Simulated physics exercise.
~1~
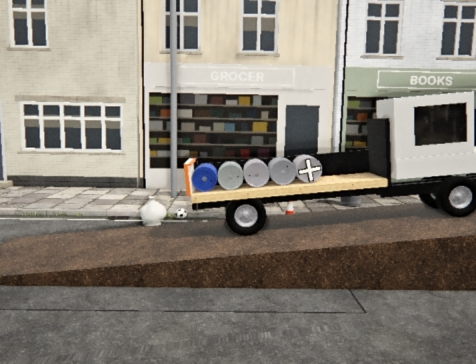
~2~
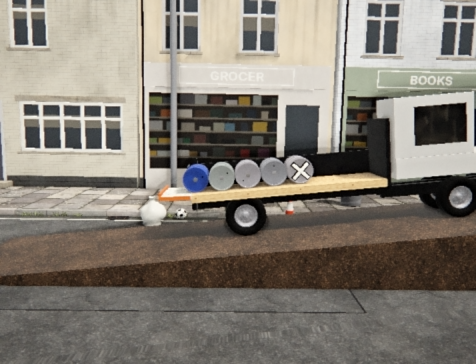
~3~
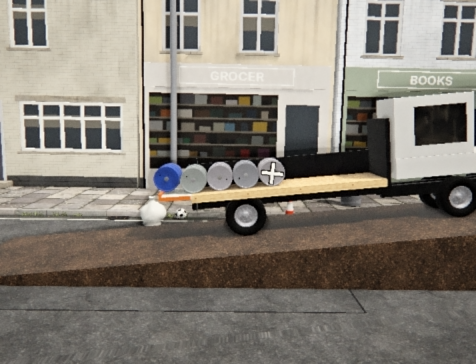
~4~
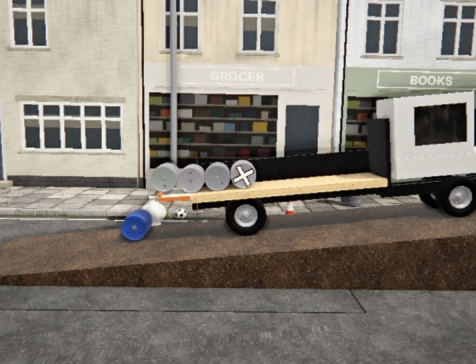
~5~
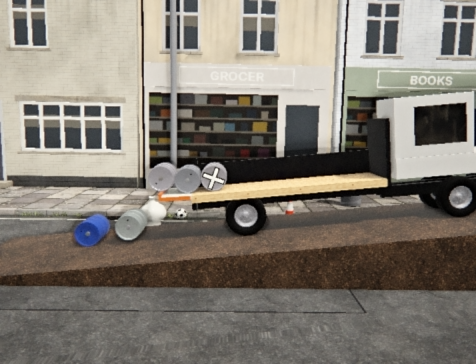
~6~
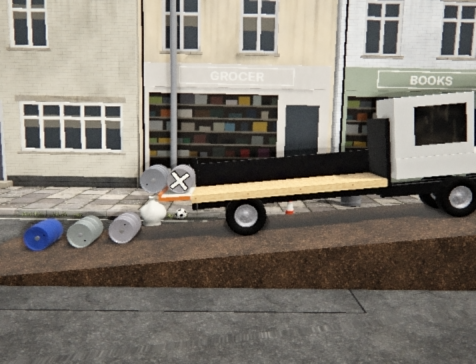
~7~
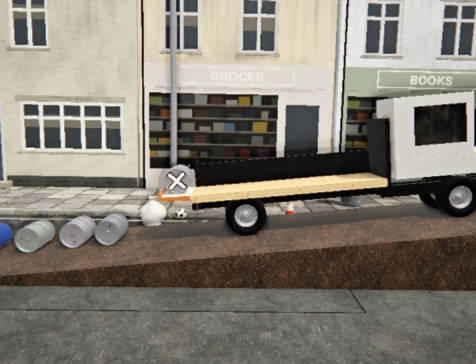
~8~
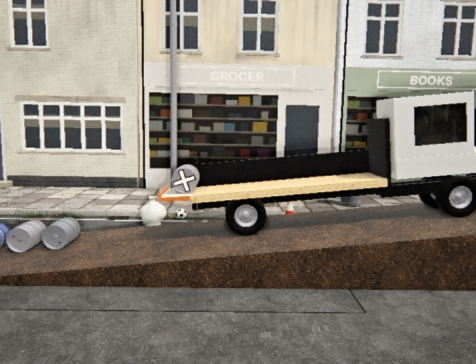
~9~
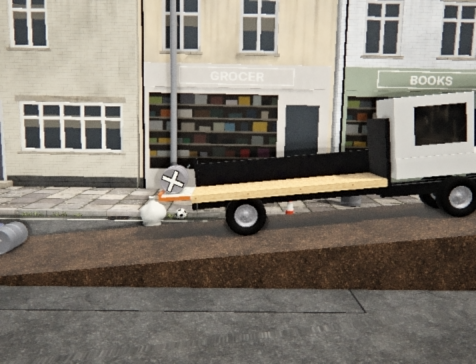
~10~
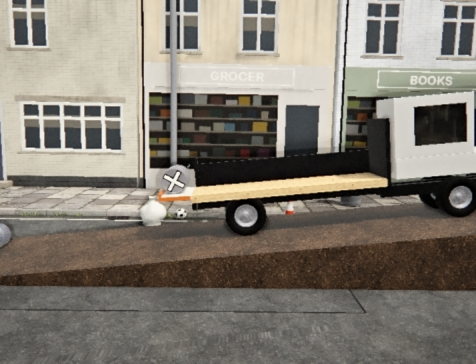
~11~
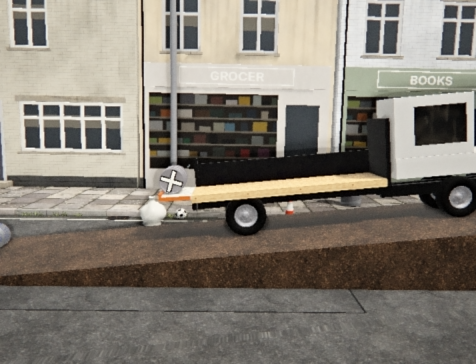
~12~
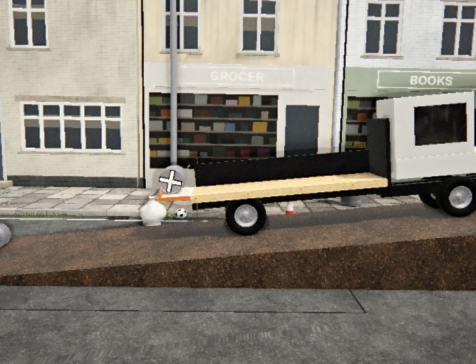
Sloping street with shopfronts, tailgate dropping on a parked pick-up, blue keg leading others off leftward, white-crossed one staying on the gate.
